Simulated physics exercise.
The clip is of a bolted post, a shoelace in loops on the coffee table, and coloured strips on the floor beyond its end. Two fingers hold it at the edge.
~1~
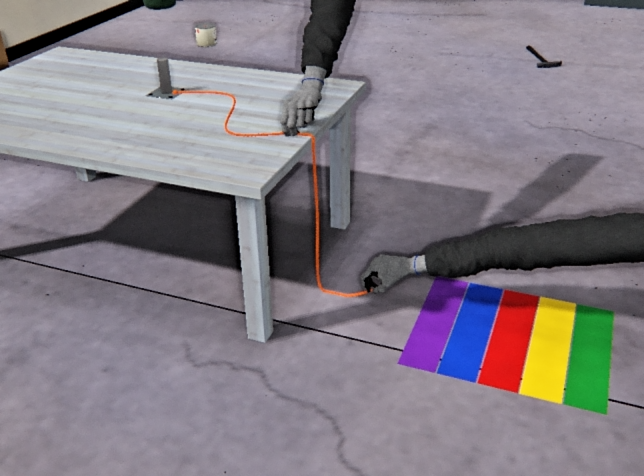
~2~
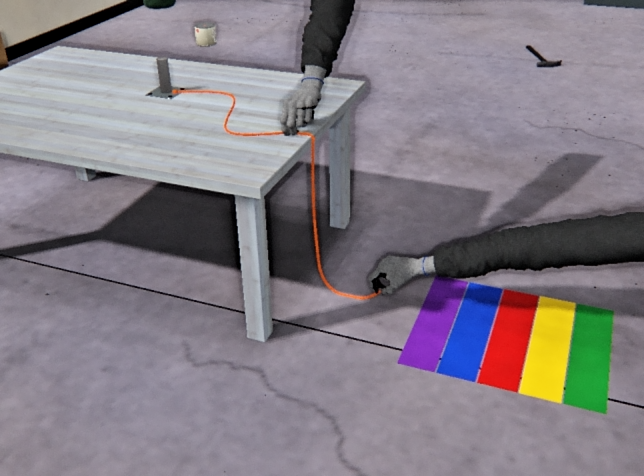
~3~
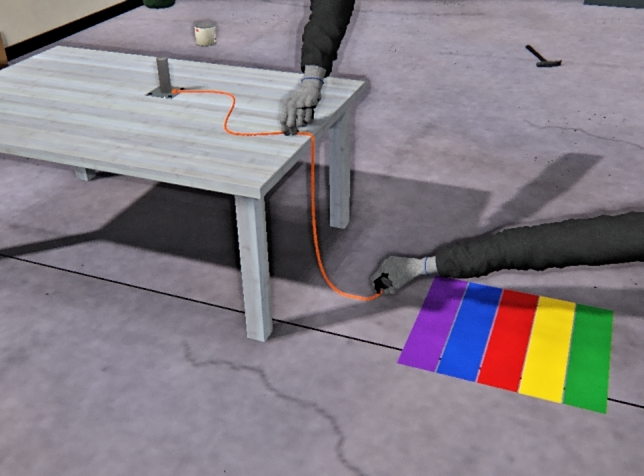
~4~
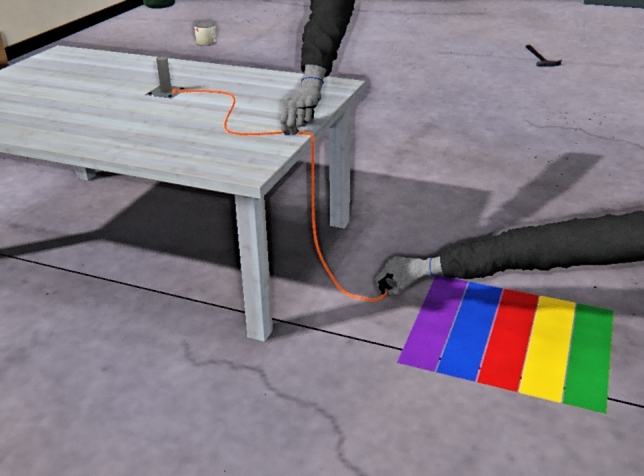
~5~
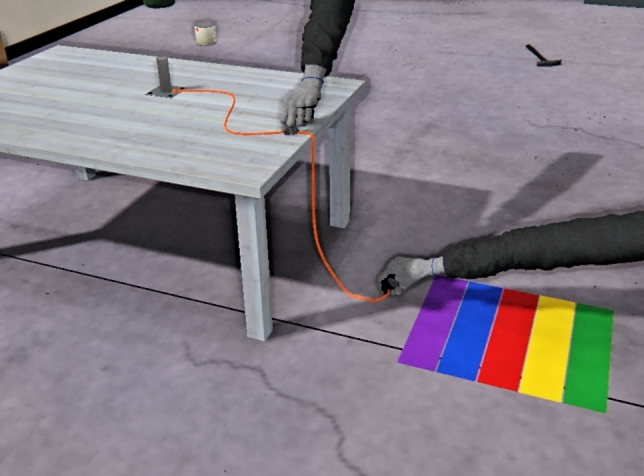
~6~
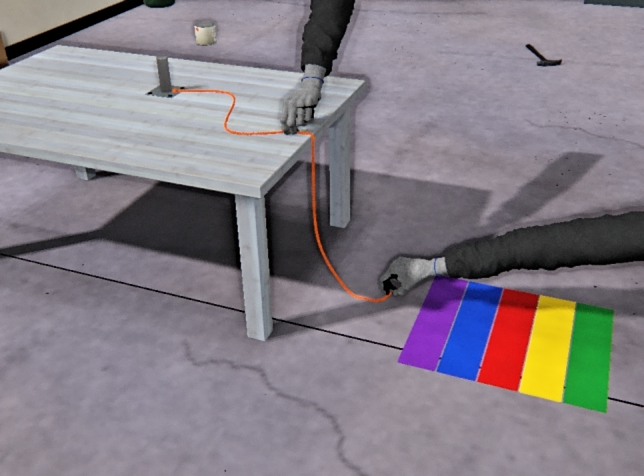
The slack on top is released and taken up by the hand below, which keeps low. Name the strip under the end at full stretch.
The end stops over the yellow strip.
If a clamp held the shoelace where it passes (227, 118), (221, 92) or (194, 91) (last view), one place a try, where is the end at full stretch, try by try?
Near (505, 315), (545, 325) and (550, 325).
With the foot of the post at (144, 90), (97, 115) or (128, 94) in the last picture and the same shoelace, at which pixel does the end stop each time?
The places are (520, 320), (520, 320) and (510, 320).
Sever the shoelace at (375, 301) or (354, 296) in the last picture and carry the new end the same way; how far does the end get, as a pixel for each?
Near (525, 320) and (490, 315).
Soon after, end near (485, 313); over blue.
After that, end near (529, 322); over red.
At the stop, end near (555, 328); over yellow. It gets as far as the yellow strip.
